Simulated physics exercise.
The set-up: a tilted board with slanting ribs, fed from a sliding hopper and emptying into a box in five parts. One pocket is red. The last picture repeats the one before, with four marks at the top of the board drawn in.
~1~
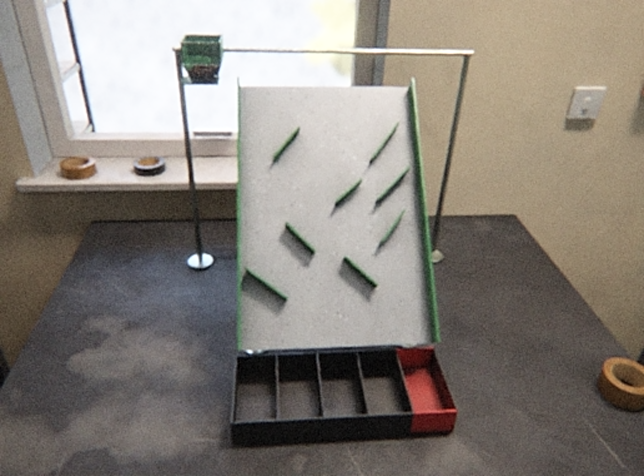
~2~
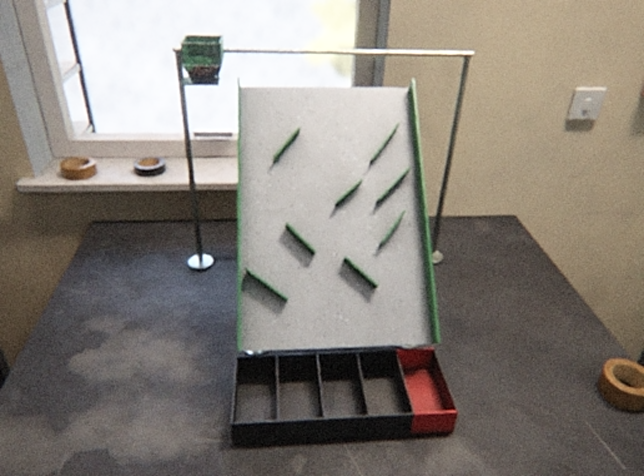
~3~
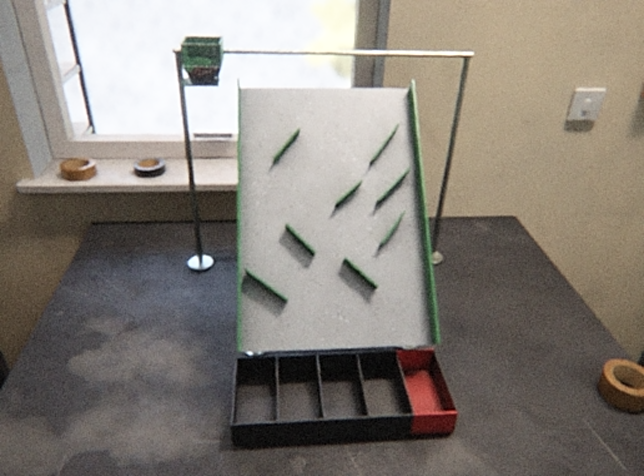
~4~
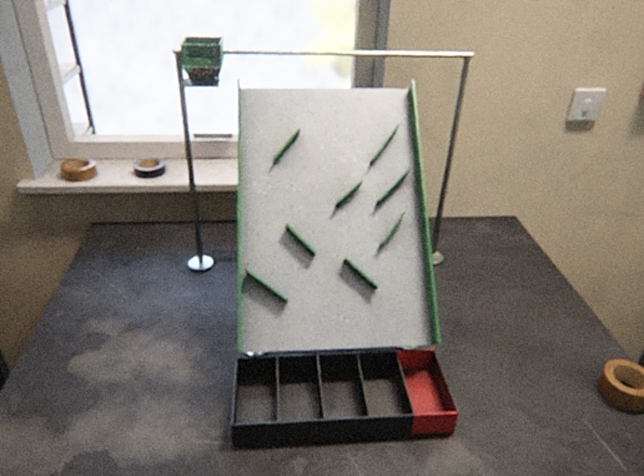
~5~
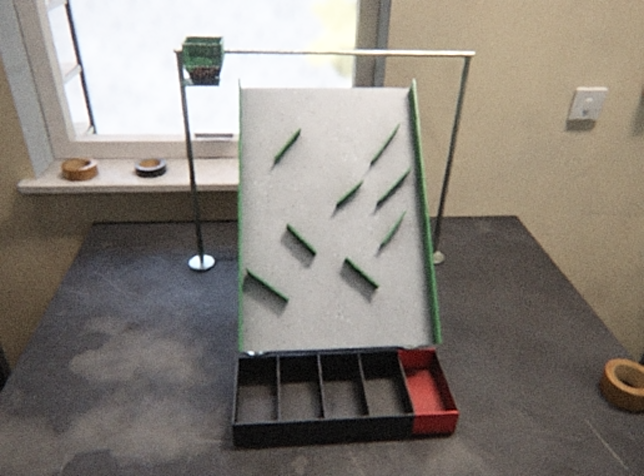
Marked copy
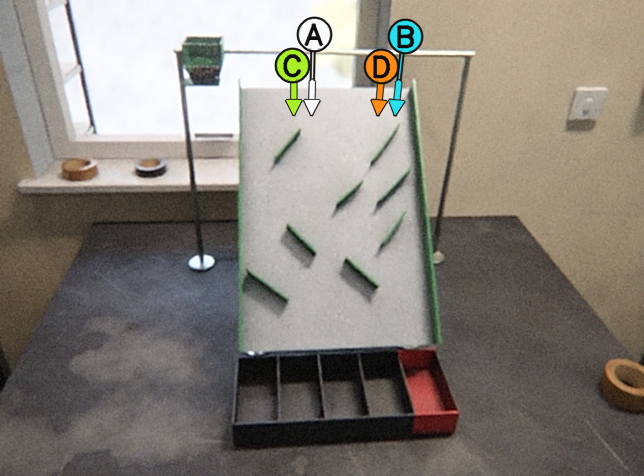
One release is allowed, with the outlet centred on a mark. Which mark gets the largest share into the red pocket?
Go for B.
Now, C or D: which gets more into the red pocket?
D.
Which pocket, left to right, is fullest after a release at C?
It is the third one.
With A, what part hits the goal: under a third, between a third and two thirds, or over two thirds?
Under a third.
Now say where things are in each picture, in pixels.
In the first picture, hopper at (204, 70), chocolate balls, door shut.
In the second picture, ribs (274, 157) to (299, 127), (372, 158) to (399, 123), (337, 201) to (362, 179).
In the third picture, ribs (379, 200) to (410, 167), (286, 224) to (316, 252), (382, 243) to (405, 211).
In the fourth picture, ribs (246, 270) to (288, 300), (345, 258) to (379, 287).
In the fifth picture, red pocket at (436, 422), number 5 of 5 from the left.
On the marked copy, mark A meets the board at (311, 109); mark B meets the board at (395, 109); mark C meets the board at (293, 109); mark D meets the board at (378, 109).
With A, a small part in the red pocket, most in other pockets, a small part outside the box.
With B, about a third in the red pocket, about half in other pockets, a small part outside the box.
With C, a stray few in the red pocket, nearly all in other pockets, a stray few held on the board, a stray few outside the box.
With D, a small part in the red pocket, most in other pockets, a small part outside the box.
